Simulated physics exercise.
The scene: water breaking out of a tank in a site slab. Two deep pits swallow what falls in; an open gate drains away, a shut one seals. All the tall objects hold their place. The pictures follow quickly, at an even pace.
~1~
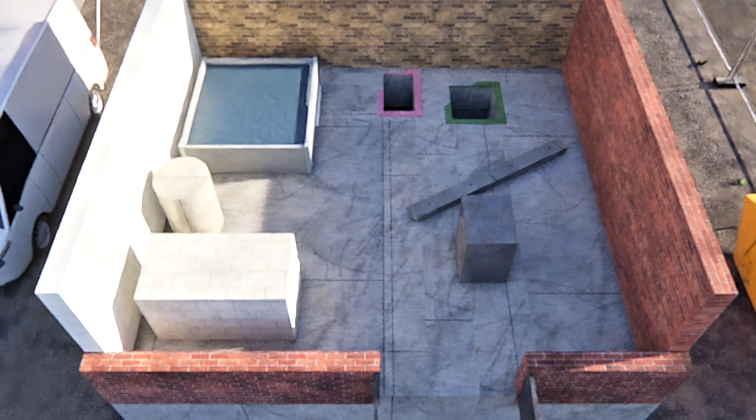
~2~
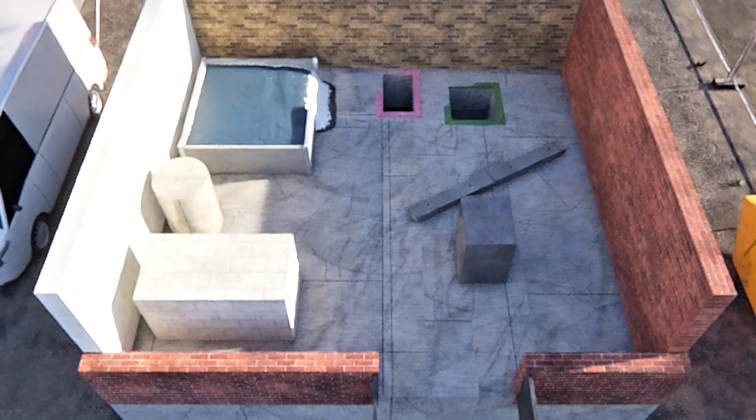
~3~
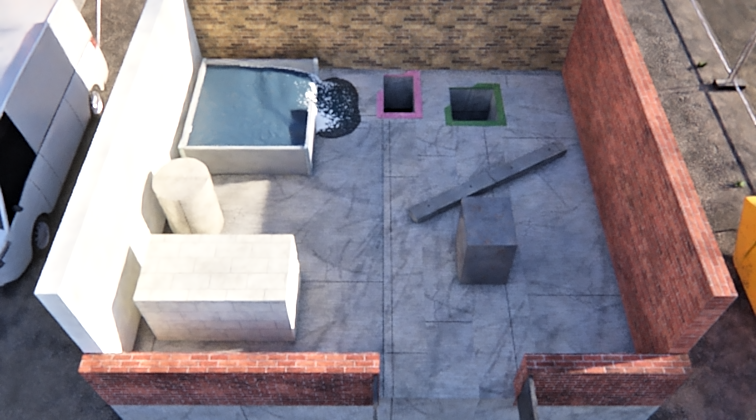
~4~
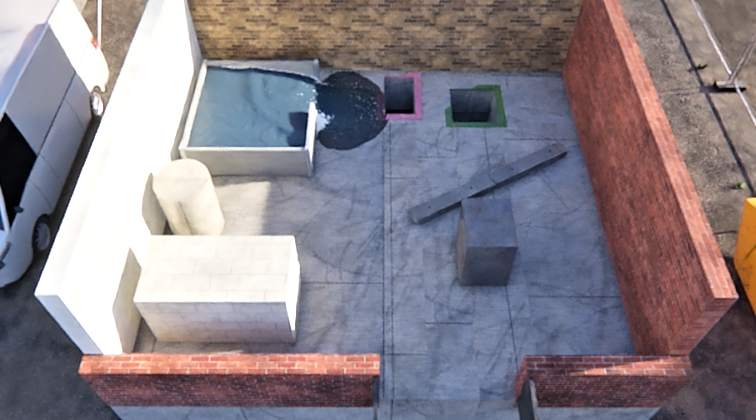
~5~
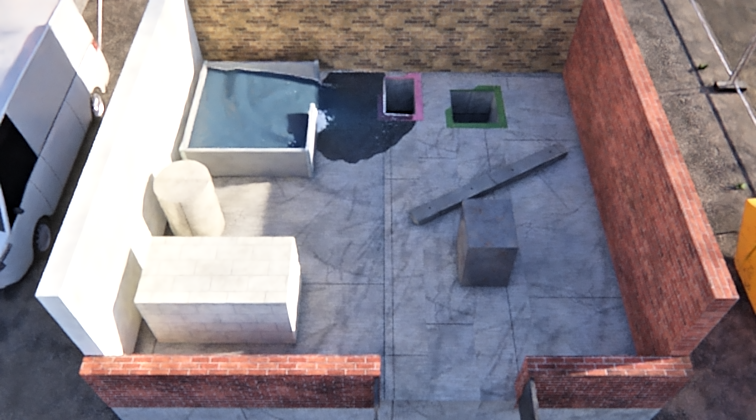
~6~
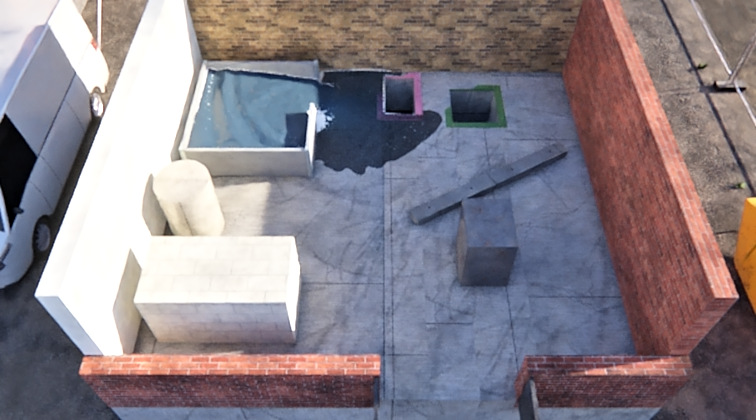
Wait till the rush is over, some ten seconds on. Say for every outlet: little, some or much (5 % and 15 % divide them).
The gate takes not even 5 %; the pink pit takes above 15 %; the green pit takes between 5 and 15 %.
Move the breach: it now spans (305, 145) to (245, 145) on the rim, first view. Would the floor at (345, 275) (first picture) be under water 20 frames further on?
At that place: Flooded.
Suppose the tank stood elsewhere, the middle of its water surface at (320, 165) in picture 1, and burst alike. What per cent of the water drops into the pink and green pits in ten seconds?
Per cent: Pink 12, green 35.
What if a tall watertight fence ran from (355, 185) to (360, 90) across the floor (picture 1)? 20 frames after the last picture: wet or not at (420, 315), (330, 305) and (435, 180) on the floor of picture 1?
As listed: Wet, under water, dry.
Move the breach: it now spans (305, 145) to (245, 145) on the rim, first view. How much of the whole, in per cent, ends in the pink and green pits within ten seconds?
Roughly, in per cent: Pink 0, green 0.
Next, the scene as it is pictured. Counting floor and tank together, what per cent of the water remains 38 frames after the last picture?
Close to 50 %.
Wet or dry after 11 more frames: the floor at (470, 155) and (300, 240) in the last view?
One after the other: Flooded, clear.
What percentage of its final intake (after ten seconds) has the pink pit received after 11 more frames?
Near 35 in a hundred.
A moment on, water covers 15 % of the floor; the gate 0 %, the pink pit 10 %, the green pit 0 %.
Next, water covers 20 % of the floor; the gate 0 %, the pink pit 21 %, the green pit 1 %.
Then, water covers 25 % of the floor; the gate 0 %, the pink pit 33 %, the green pit 2 %.
Later, water covers 30 % of the floor; the gate 0 %, the pink pit 46 %, the green pit 4 %.
In the end, water covers 30 % of the floor; the gate 0 %, the pink pit 57 %, the green pit 8 %.
